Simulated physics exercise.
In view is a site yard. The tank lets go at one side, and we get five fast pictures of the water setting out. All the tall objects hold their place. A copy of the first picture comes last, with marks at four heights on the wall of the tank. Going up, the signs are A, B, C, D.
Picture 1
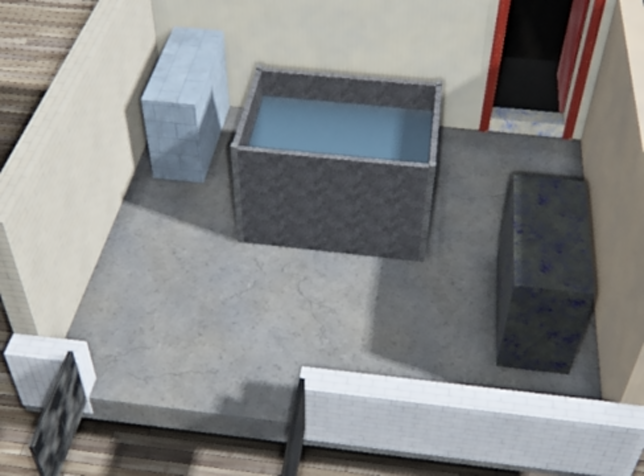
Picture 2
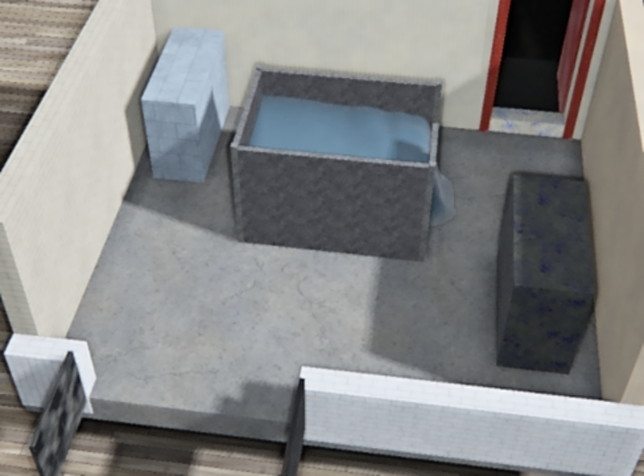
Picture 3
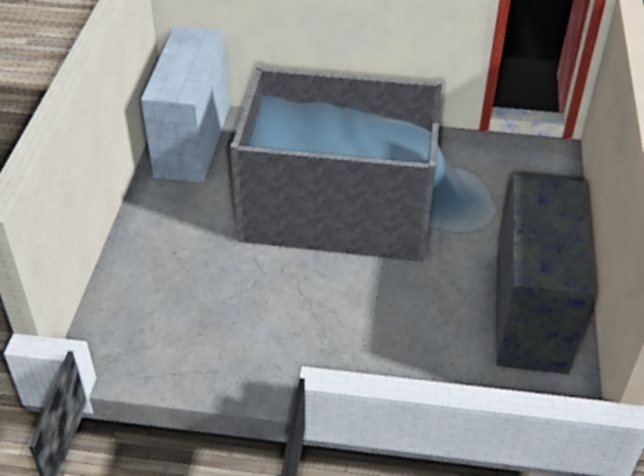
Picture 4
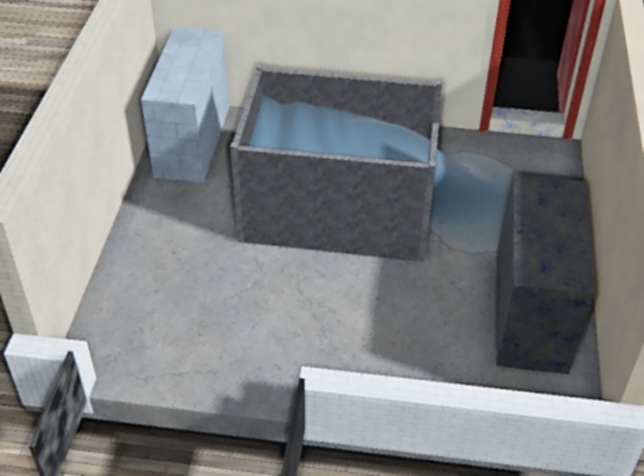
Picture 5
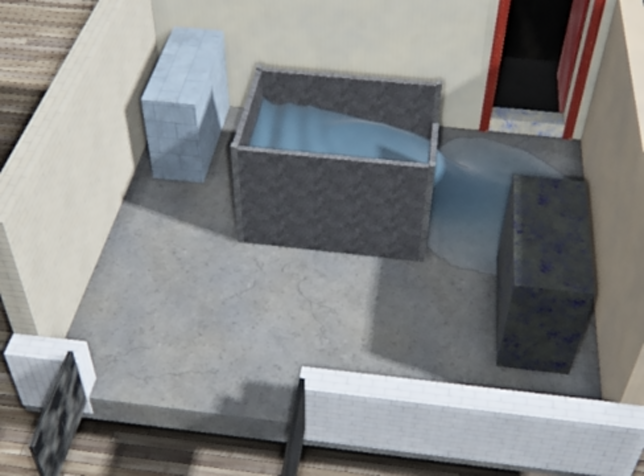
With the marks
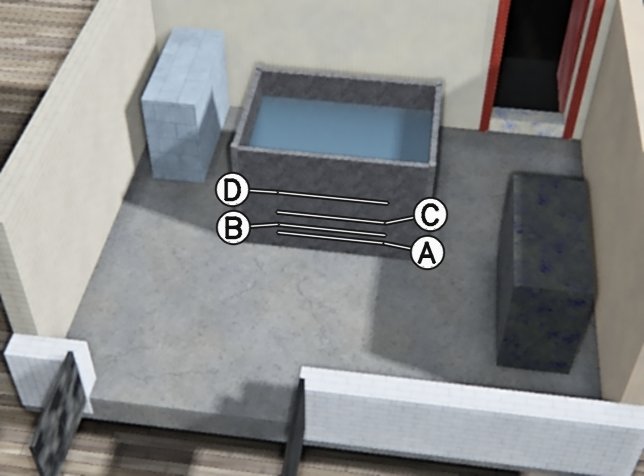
Water in the dark stone tank poured out through its right side onto the grey yard floor, then spread in a widening puddle toward the red doorway and around the dark block.
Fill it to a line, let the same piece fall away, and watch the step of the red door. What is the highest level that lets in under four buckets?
C.
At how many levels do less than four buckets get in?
Three of them.
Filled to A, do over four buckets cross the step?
No, that is safe.
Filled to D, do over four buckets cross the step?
Yes, that goes wrong.
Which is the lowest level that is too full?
It is D.
On the marked copy, A at (330, 237); B at (331, 229); C at (331, 217); D at (331, 197); from the bottom up A, B, C, D.
For level A, nothing gets over.
For level B, nothing gets over.
For level C, a splash gets over, under a bucket.
For level D, about 10 bucketfuls get in.
